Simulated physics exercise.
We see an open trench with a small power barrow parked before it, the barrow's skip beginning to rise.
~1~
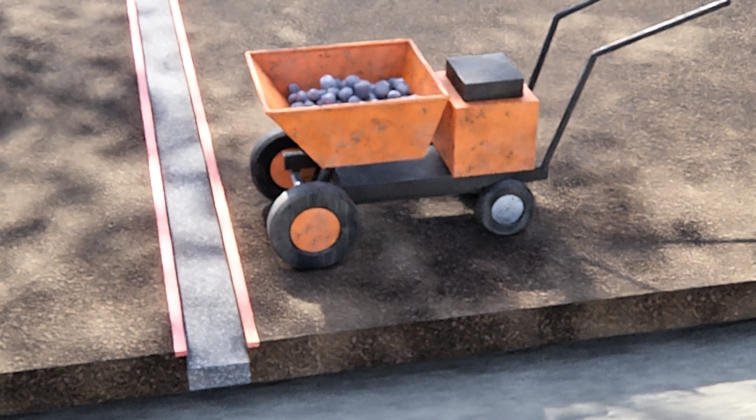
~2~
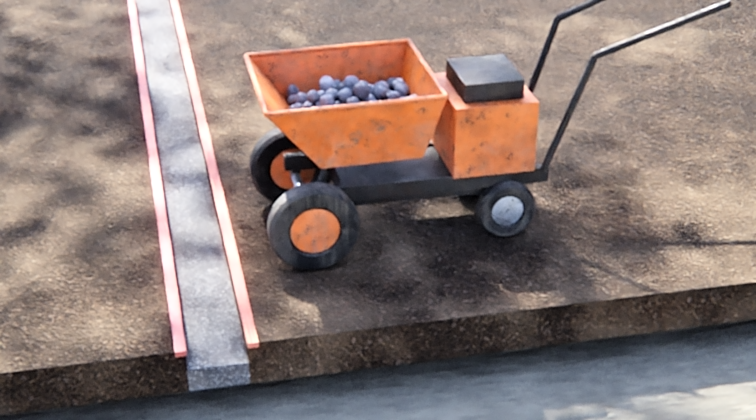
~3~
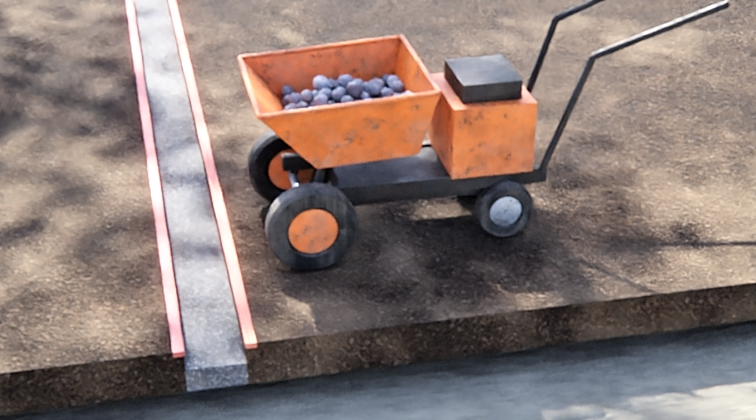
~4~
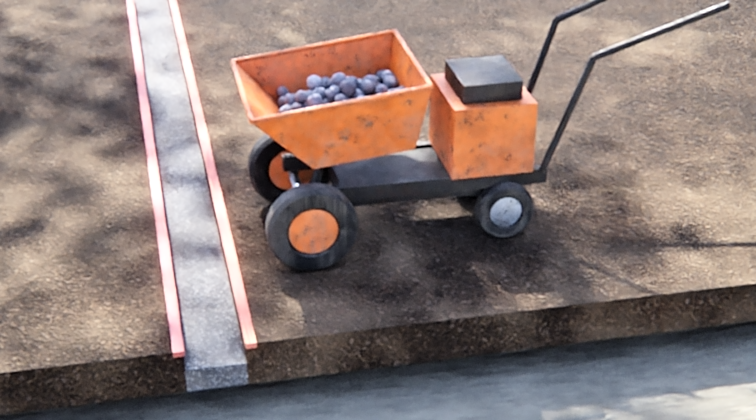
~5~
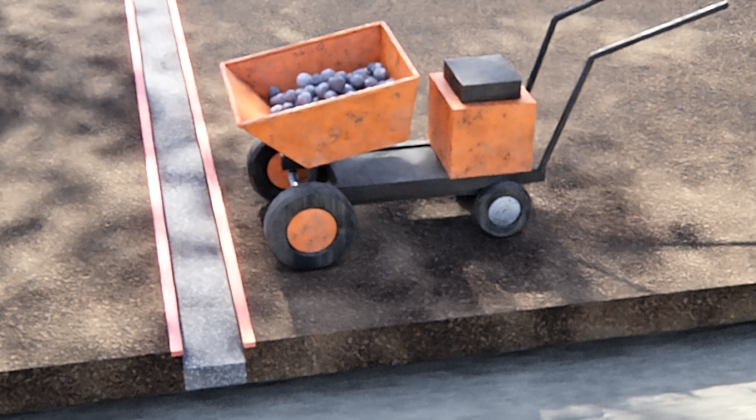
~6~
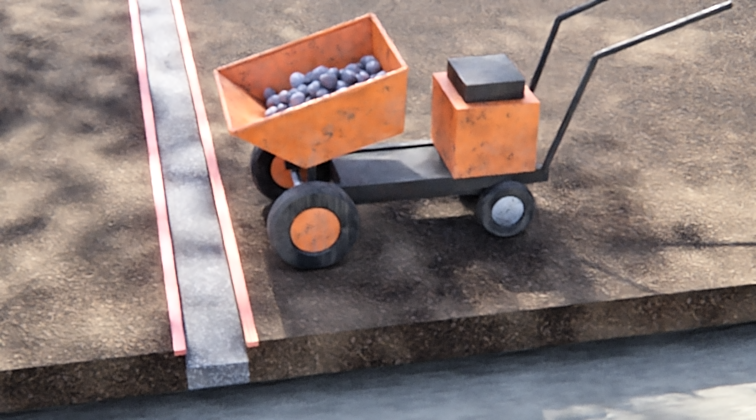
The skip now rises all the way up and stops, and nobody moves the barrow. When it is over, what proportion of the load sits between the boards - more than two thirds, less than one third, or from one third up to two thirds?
I expect the trench to receive below one third of the load.
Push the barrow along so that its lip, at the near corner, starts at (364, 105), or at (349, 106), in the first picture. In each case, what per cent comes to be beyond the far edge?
About 0 per cent first, about 0 per cent second.
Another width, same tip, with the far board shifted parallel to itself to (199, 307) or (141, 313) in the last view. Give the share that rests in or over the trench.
Roughly 0 percent first and 60 percent second.
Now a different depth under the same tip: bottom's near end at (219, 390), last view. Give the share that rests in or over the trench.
Around 20 percent.
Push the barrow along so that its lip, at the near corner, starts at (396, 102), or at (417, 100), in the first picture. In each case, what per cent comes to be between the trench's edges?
First some 30, then 20 per cent.
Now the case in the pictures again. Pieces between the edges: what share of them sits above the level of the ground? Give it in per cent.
Roughly 5 %.
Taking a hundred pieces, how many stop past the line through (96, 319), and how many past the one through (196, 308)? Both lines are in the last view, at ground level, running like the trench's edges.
Some 10 and some 80 per cent, respectively.
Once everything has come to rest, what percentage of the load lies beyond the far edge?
Estimate: Some 75 percent.
Soon after the last picture, skip tipped steeply; all in the skip.
A little later, skip tipped steeply; nearly all in the skip; a small part beyond it.
Later still, skip tipped right over; about a quarter in the skip; a stray few in or heaped over the trench; about two thirds beyond it.
By the end, skip tipped right over; a small part in the skip; a small part in or heaped over the trench; most beyond it.
